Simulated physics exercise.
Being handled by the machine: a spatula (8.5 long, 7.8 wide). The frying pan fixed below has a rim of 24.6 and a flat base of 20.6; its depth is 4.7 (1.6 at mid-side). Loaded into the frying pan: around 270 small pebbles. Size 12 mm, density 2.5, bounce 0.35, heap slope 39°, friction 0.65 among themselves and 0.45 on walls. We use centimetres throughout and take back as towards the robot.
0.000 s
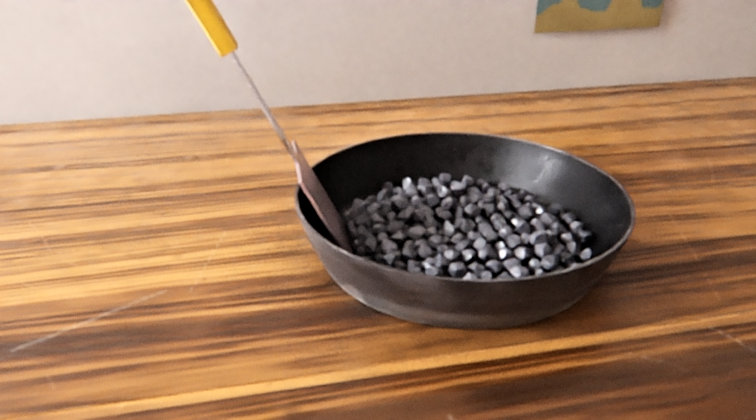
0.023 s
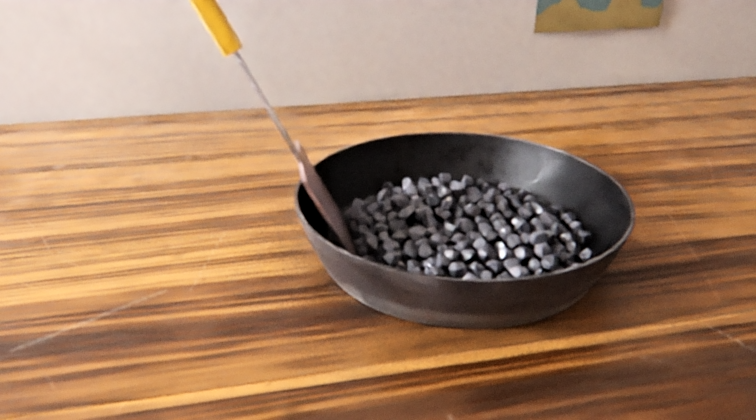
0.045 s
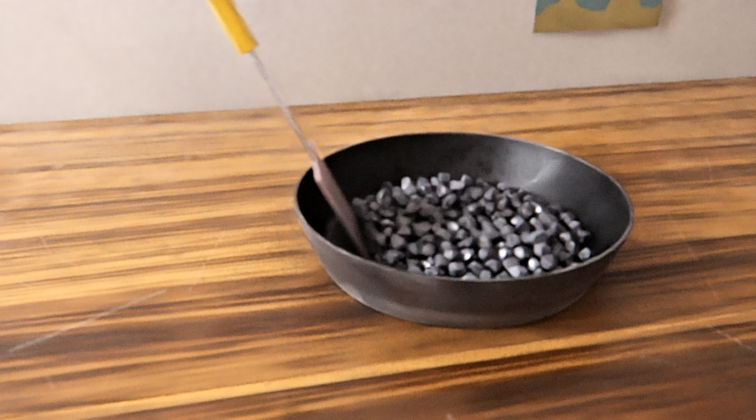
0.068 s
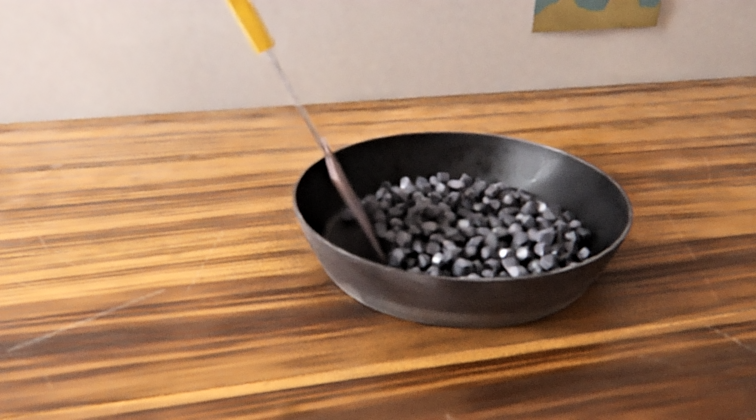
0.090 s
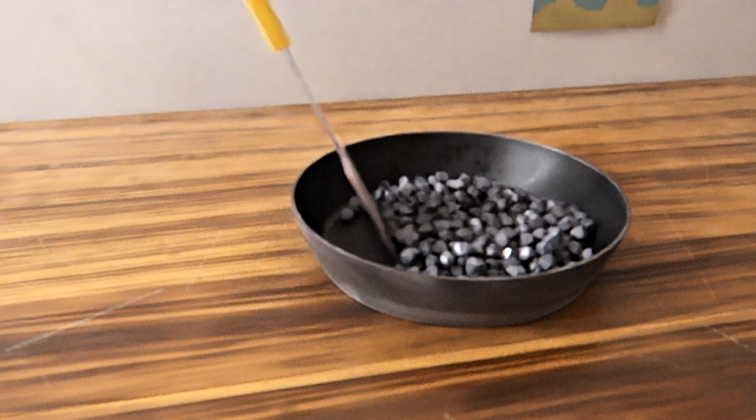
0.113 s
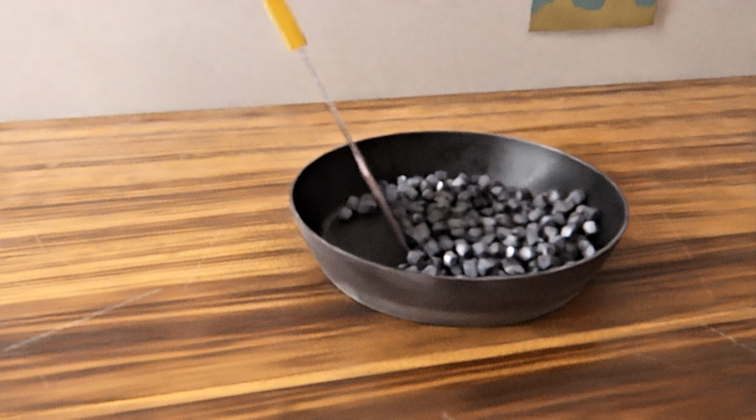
A spatula with a yellow handle moved slowly rightward through a dark frying pan of small gray pebbles on a wooden table, pushing them over and leaving a bare patch at the left.
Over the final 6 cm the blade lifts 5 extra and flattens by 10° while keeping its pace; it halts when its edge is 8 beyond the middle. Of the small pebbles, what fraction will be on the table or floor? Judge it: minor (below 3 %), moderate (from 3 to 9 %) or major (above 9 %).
My judgement: Minor.
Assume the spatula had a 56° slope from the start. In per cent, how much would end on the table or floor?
I'd put it at about 0 per cent.
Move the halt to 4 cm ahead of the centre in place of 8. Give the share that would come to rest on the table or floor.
Changed stop: Approx. 0 %.
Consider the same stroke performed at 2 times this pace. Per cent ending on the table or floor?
That comes to some 10 per cent, roughly.
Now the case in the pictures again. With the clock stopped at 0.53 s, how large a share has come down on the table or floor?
Share at that moment: About 0 %.
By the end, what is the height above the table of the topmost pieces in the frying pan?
It reaches about 5.5 cm.
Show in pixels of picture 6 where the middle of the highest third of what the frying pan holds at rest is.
(554, 205).
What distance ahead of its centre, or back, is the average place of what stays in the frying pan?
4.5 cm ahead.
After 0.20 s, sloping 65°, highest piece 5 above the table; 268 in the frying pan.
After 0.29 s, sloping 60°, highest piece 5 above the table; 268 in the frying pan.
After 0.53 s, sloping 55°, highest piece 5 above the table; 268 in the frying pan.
After 1.58 s, sloping 55°, highest piece 5 above the table; 268 in the frying pan.
At rest, 268 in the frying pan. That is 0 % on the table or floor.
